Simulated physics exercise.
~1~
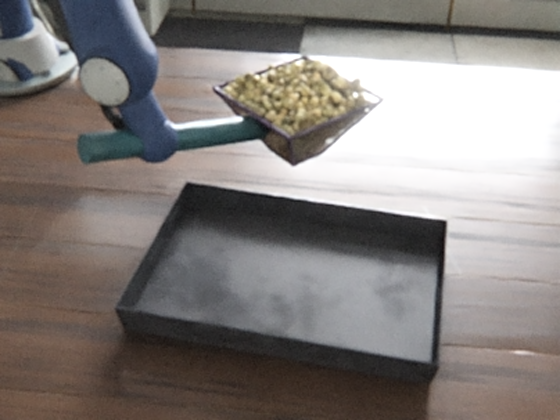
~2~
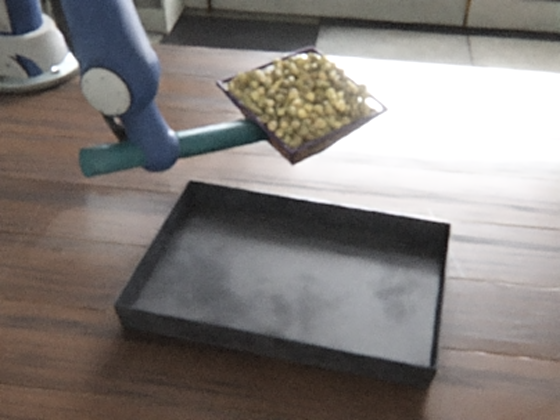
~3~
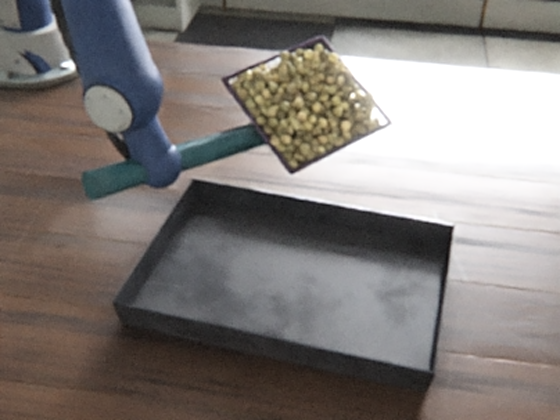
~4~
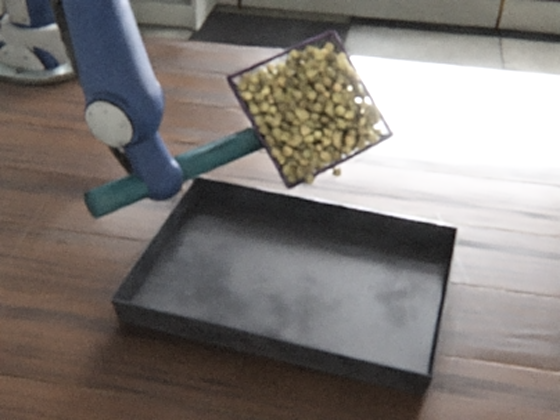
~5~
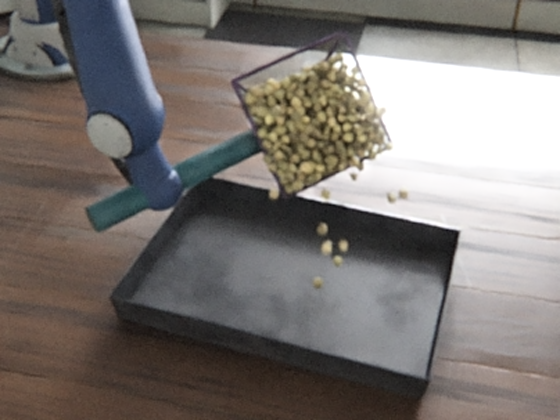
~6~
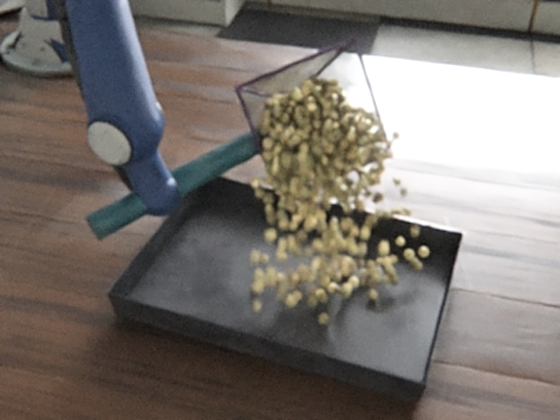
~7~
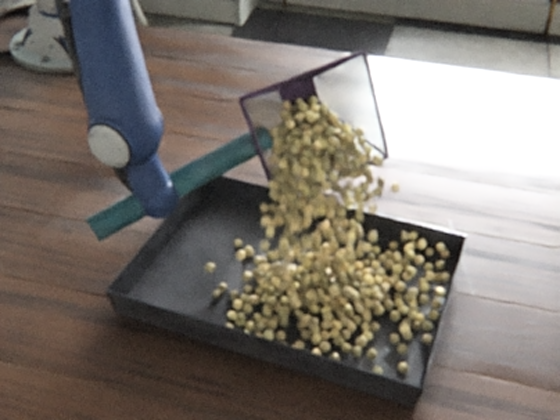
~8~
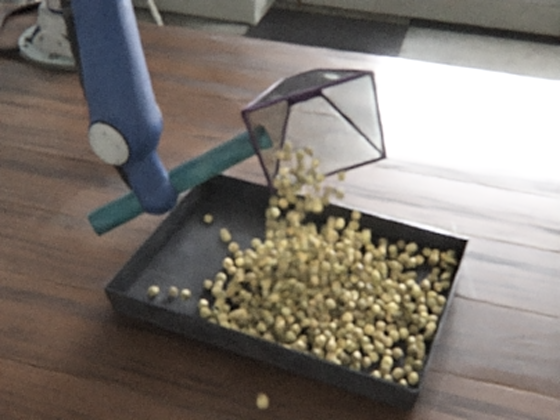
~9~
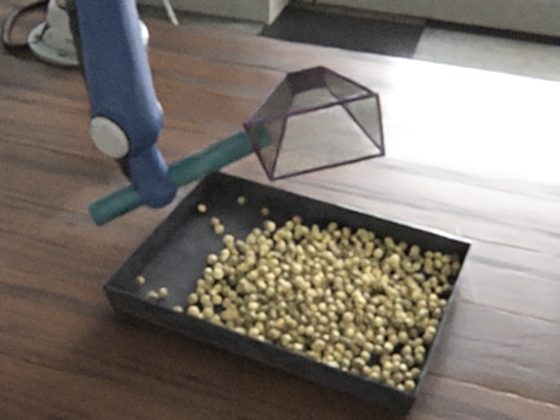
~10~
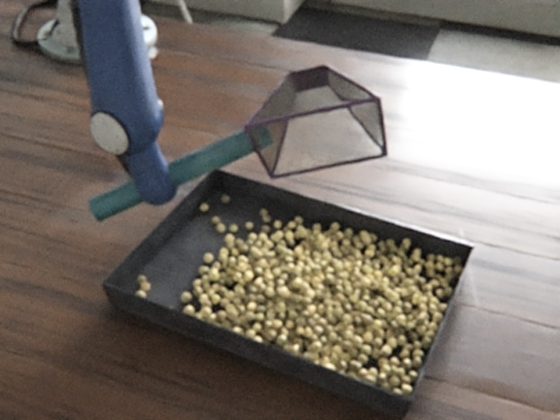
The video shows a blue robotic arm tipping a clear, dark-edged scoop of yellowish beans over a dark tray on a wooden surface. The beans trickle, then pour down and spread into a wide heap, leaving the scoop empty and held still above the tray.
